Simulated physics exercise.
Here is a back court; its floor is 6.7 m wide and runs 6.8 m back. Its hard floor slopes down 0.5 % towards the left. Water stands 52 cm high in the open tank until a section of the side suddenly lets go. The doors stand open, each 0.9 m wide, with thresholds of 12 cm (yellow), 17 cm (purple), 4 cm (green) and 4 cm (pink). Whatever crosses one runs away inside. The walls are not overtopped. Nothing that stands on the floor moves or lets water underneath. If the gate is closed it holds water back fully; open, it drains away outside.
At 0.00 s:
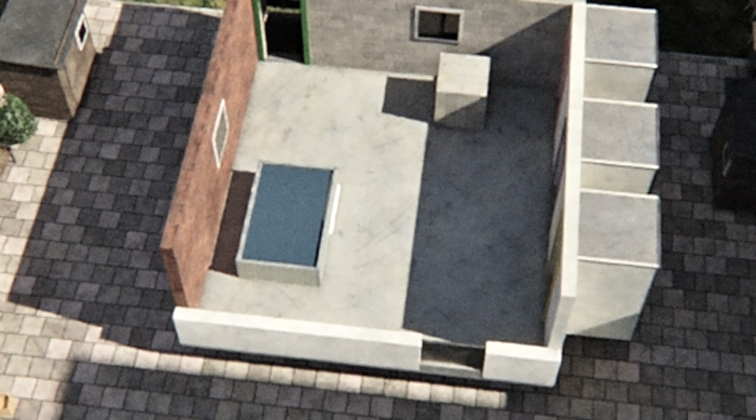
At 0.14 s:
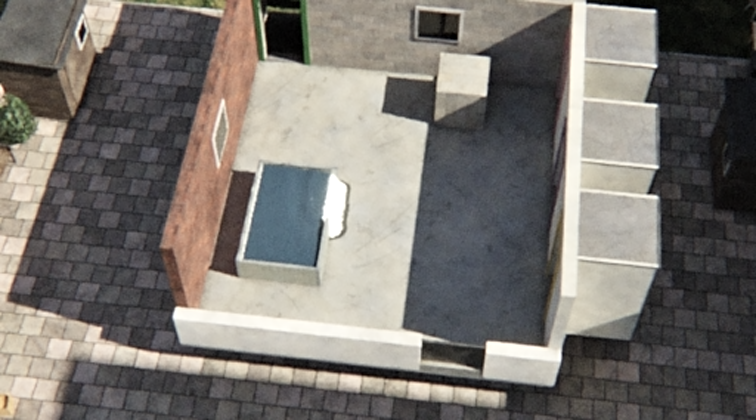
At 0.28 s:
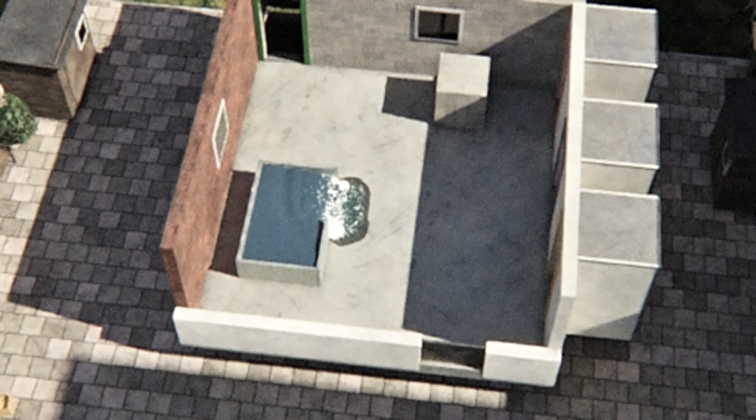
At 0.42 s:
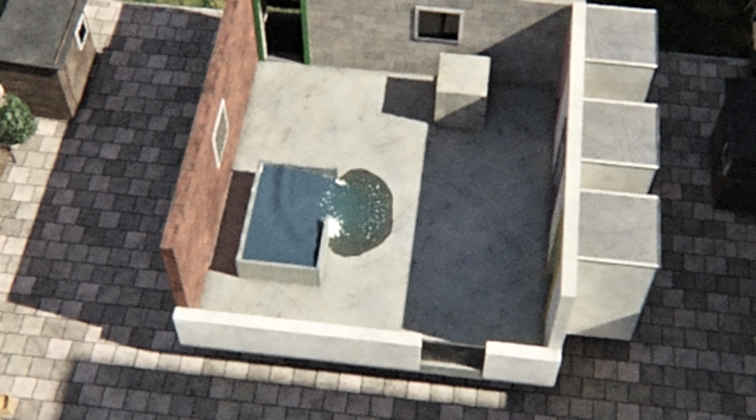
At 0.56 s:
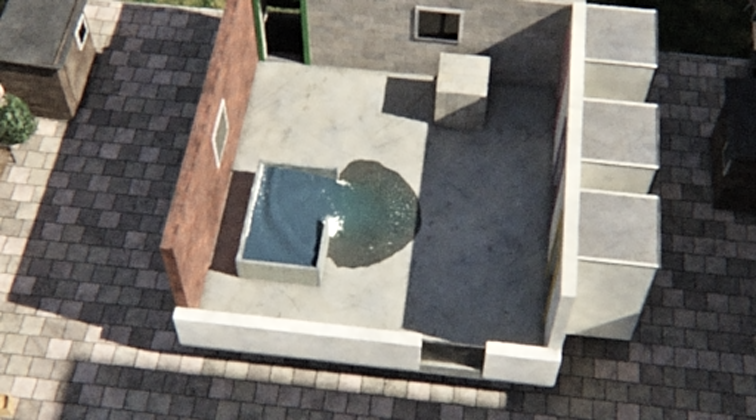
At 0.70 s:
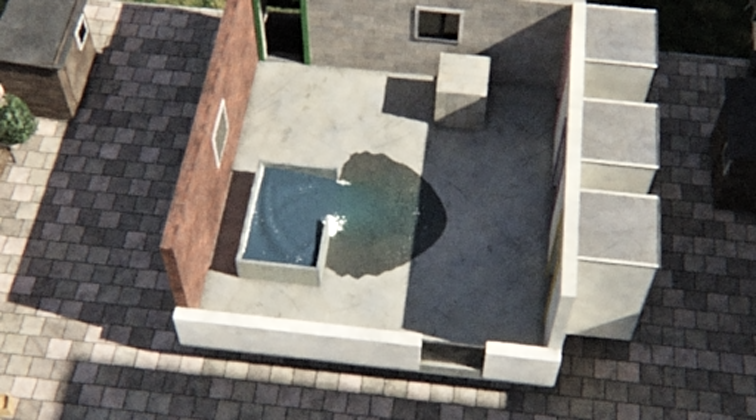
Water pours from the right side of an open tank and spreads across the pale floor.
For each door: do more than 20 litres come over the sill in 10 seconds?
The water let in: At the yellow door it does not reach the limit; at the purple door it does not reach the limit; at the green door it stays under the limit; at the pink door it goes over the limit.
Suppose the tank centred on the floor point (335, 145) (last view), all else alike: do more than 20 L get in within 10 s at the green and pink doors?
Against that limit: Green above, pink above.
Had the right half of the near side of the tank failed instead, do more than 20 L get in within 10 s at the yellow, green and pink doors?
Then: Yellow below, green past it, pink below.
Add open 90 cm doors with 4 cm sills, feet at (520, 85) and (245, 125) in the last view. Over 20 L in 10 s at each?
In that order: Past it, under.
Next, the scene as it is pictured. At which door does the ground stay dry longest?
Last comes the green one.
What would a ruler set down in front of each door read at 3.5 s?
Depths in cm: Yellow 11, purple 13, green 0, pink 9.
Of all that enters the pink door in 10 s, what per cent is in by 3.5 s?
About 20 per cent.
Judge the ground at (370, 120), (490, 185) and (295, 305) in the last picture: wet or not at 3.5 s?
In that order: Not reached, wet, not reached.
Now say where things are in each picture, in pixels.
The first picture shows still water, 52 cm deep, in the open tank at (289, 215).
In the second picture, water pours out at (331, 204) and has run 0.7 m, to (343, 185); typically 10 cm deep outside, 52 cm at the open tank's back.
In the third picture, water pours out at (331, 205) and has run 0.9 m, to (361, 184); typically 9 cm deep outside, 52 cm at the open tank's back.
In the fourth picture, water pours out at (331, 206) and has run 1.2 m, to (386, 231); typically 7 cm deep outside, 52 cm at the open tank's back.
In the fifth picture, the front is at (417, 224), 1.8 m from the gap at (331, 206); 3.0 m2 of floor is under water; 48 cm left at the back of the open tank.
In the sixth picture, the front is at (441, 227), 2.3 m from the gap at (331, 206); 4.3 m2 of floor is under water; 44 cm left at the back of the open tank.
After 1.4 s water covers 25 % of the floor and is deepest (28 cm) near (340, 202); yellow door not reached, purple door not reached, green door not reached, pink door not reached.
After 2.2 s water covers 40 % of the floor and is deepest (22 cm) near (340, 202); yellow door 7 cm at the sill, 0 L in, purple door 18 cm at the sill, 0 L in, green door not reached, pink door not reached.
After 3.5 s water covers 50 % of the floor and is deepest (18 cm) near (546, 158); yellow door 11 cm at the sill, 1 L in, purple door 13 cm at the sill, 0 L in, green door not reached, pink door 9 cm at the sill, 12 L in.
After 6.0 s water covers 60 % of the floor and is deepest (12 cm) near (492, 94); yellow door 7 cm at the sill, 1 L in, purple door 7 cm at the sill, 0 L in, green door not reached, pink door 9 cm at the sill, 41 L in.
After 10.0 s water covers 90 % of the floor and is deepest (8 cm) near (195, 328); yellow door 5 cm at the sill, 1 L in, purple door 7 cm at the sill, 0 L in, green door 4 cm at the sill, 0 L in, pink door 6 cm at the sill, 71 L in.
